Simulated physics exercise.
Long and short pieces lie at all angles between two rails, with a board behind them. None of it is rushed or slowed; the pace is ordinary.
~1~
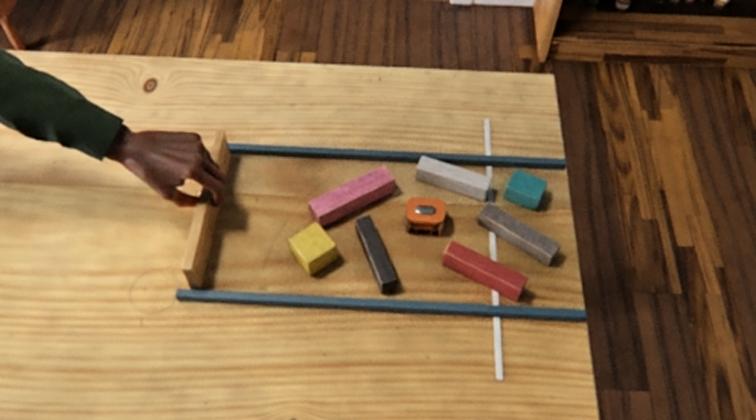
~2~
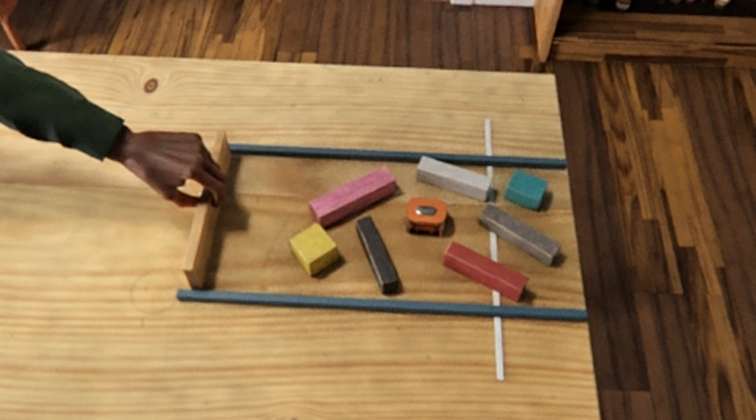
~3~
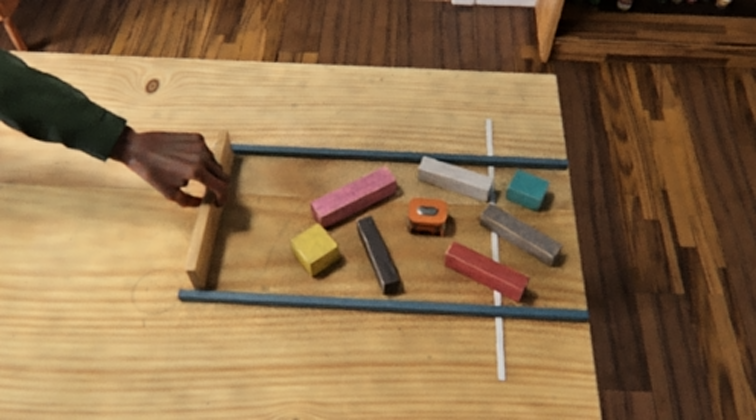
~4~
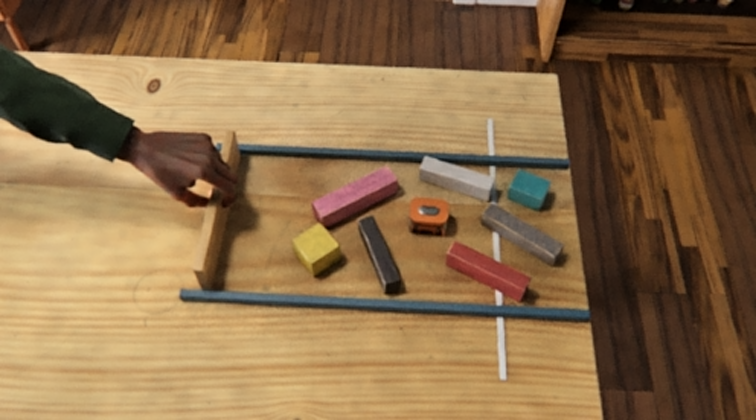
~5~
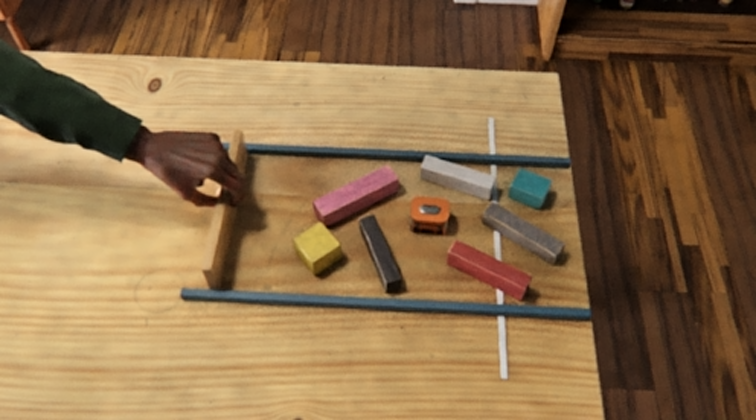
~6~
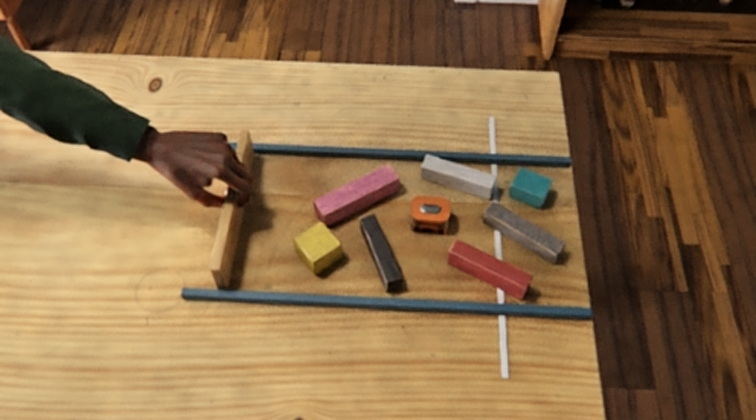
A hand slides a wooden board slightly right between two rails toward scattered coloured blocks.
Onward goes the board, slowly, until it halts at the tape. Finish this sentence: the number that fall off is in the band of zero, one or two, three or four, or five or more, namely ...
Namely one or two.
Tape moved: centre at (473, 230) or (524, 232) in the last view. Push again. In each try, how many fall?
0 and 3.
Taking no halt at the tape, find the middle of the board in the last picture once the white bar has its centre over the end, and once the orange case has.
First it's close to (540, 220), next close to (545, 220).
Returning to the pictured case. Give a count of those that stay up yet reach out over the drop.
Counting them gives 1.
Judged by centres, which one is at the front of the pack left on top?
The grey bar.
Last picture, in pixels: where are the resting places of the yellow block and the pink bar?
For the yellow block it's (519, 271), and for the pink bar it's (509, 212).
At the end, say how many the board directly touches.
Counting them up gives 3.
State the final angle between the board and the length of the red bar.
About 10° out of line.
Early on, none off yet; turquoise block at rest near (531, 188); grey bar at rest near (523, 232); red bar at rest near (489, 269).
A while later, none off yet; turquoise block travelled a little near (549, 189); grey bar travelled a little near (546, 234); red bar travelled a little near (527, 262).
Finally, the number that fall off is one or two; lost, turquoise block.
